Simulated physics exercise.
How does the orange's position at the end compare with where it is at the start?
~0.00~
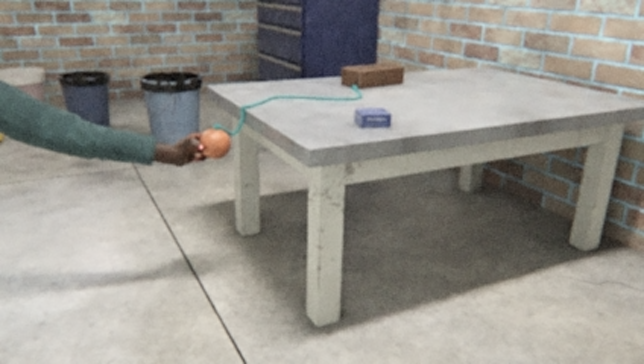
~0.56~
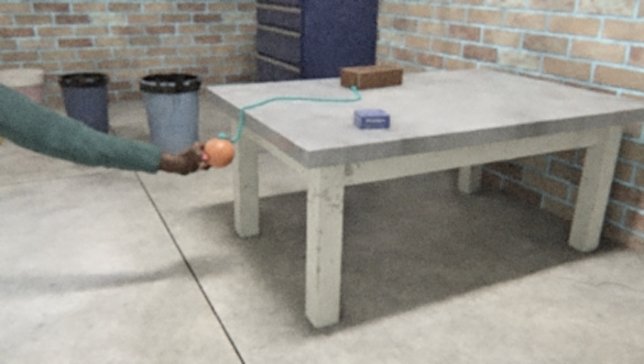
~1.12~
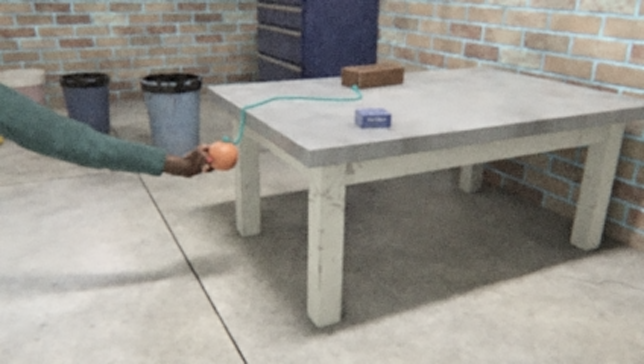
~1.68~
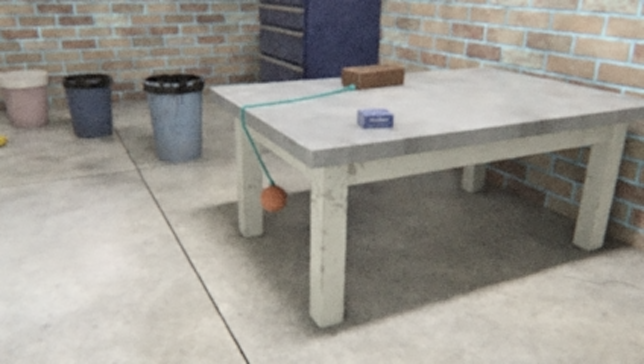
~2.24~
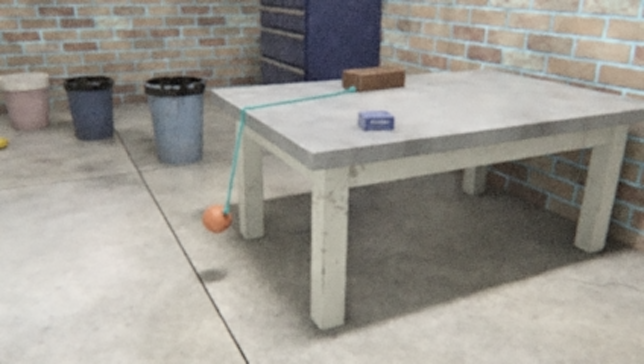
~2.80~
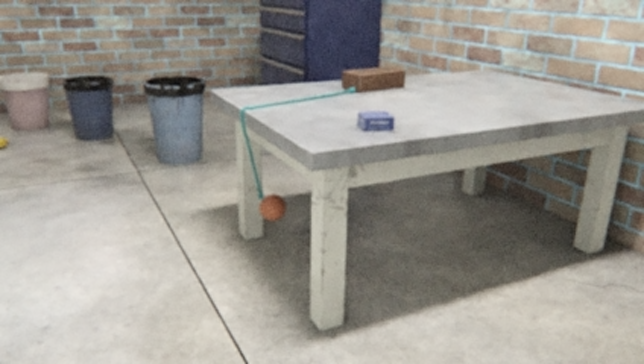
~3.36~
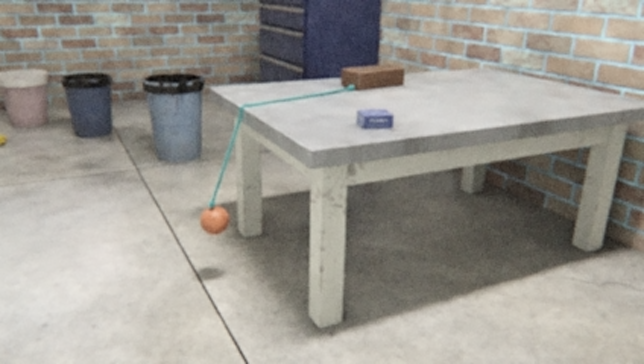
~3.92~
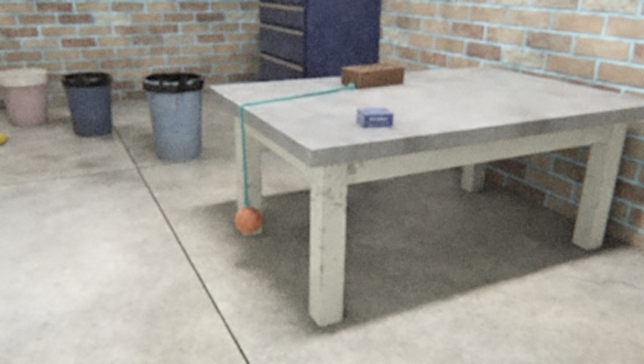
At the start the orange is held in a hand just off the left side of the workbench. At the end it hangs from the cord lower down and a little farther right, near a table leg and above the floor.
